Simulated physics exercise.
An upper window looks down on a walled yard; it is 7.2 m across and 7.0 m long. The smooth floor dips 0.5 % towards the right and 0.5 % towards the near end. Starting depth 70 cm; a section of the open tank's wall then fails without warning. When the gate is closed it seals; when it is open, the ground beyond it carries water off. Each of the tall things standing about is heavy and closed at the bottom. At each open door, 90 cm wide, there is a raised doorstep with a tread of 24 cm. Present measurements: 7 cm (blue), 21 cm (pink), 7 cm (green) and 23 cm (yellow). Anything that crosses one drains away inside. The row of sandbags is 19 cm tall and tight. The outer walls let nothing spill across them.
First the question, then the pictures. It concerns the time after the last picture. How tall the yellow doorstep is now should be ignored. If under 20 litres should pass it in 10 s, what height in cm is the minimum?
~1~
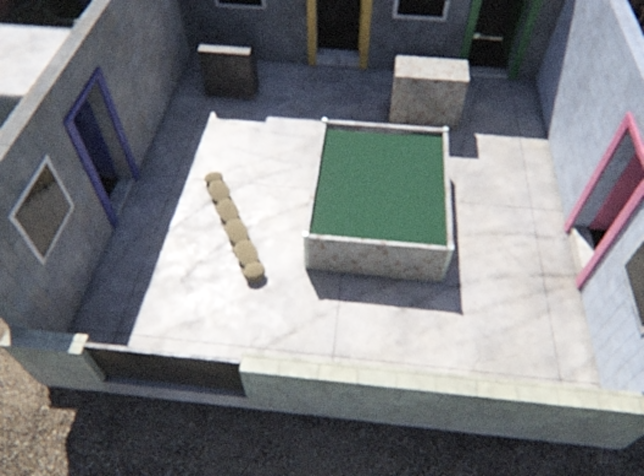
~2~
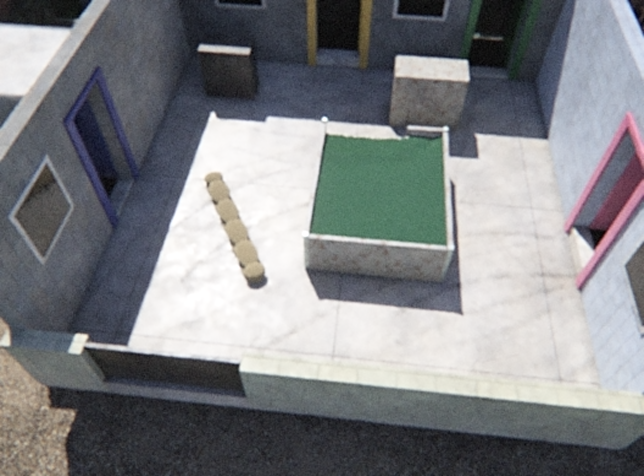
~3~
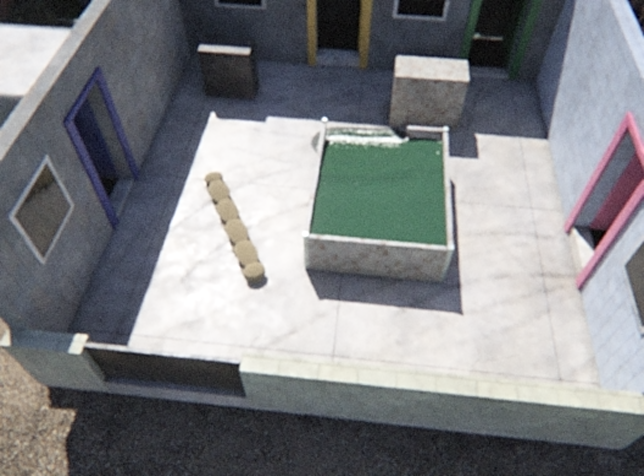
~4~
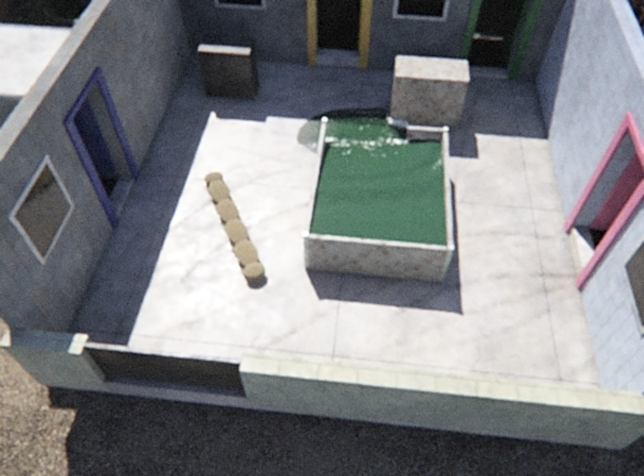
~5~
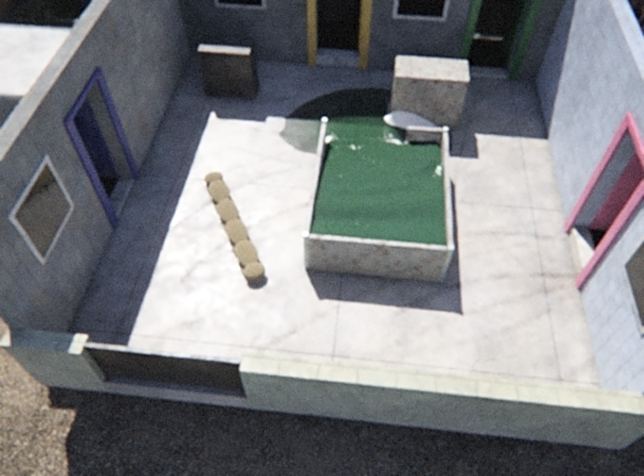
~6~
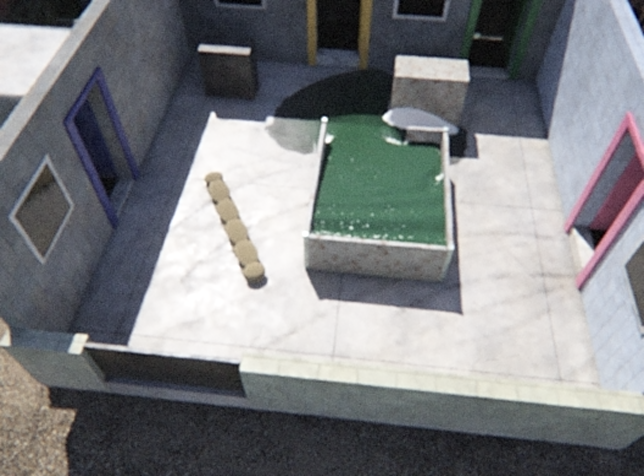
The minimum is around 33 cm.
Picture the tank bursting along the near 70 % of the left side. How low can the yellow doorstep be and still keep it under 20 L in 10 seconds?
Then something near 9.0 cm.
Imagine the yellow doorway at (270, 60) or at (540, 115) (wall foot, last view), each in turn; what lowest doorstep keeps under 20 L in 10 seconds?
19 and 14.0 cm.
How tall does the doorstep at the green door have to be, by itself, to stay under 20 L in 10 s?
The green one would have to be about 7.5 cm high.
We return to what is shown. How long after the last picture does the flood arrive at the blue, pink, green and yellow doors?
The blue door gets it at 3.0 s, the pink door at 1.8 s, the green door at 0.9 s and the yellow door at 0.1 s.
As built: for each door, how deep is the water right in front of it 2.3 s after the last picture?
In cm: Blue 0, pink 4, green 5, yellow 31.
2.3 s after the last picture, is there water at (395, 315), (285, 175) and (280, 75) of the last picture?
In order: Untouched, untouched, soaked.
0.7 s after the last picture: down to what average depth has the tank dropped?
Close to 47 cm deep on average.
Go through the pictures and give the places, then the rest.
Still water, 70 cm deep, in the open tank at (381, 182); the yellow door at (339, 21) is dry, in the first picture.
The front is at a hidden place, 0.3 m from the gap on the far side; 0.4 m2 of floor is wet, 70 cm left at the back, in the second picture.
Water pours out on the far side and has run 0.8 m, to a hidden place; about 12 cm deep outside, 70 cm at the back, in the third picture.
The front is at (381, 111), 1.4 m from the gap on the far side; 2.3 m2 of floor is wet, 70 cm left at the back, in the fourth picture.
The gap is on the far side, the front 2.0 m out at (367, 91); the back of the open tank holds 70 cm, in the fifth picture.
The front is at (363, 72), 2.6 m from the gap on the far side; 5.0 m2 of floor is wet, 65 cm left at the back; the yellow door at (339, 21), 2.8 m from the gap, is still 0.4 m from the nearest water, in the sixth picture.
Then, 0.7 s after the last picture water covers 20 % of the floor, deepest (40 cm) near (360, 72); 36 cm at the yellow door, 11 litres in over its 23 cm doorstep.
Then, 2.3 s after the last picture water covers 40 % of the floor, deepest (40 cm) near (195, 65); 31 cm at the yellow door, 104 litres in over its 23 cm doorstep.
Then, 9.3 s after the last picture water covers 95 % of the floor, deepest (14 cm) near (352, 391); 8 cm at the yellow door, 118 litres in over its 23 cm doorstep.
At the yellow door as built, the water peaked near 39 cm, 1.3 s after the last picture.
With a doorstep of 30.5 cm, 34 litres would have come in within the 10 s; with 35.5 cm, 8 litres. So under 20 litres takes about 33 cm.
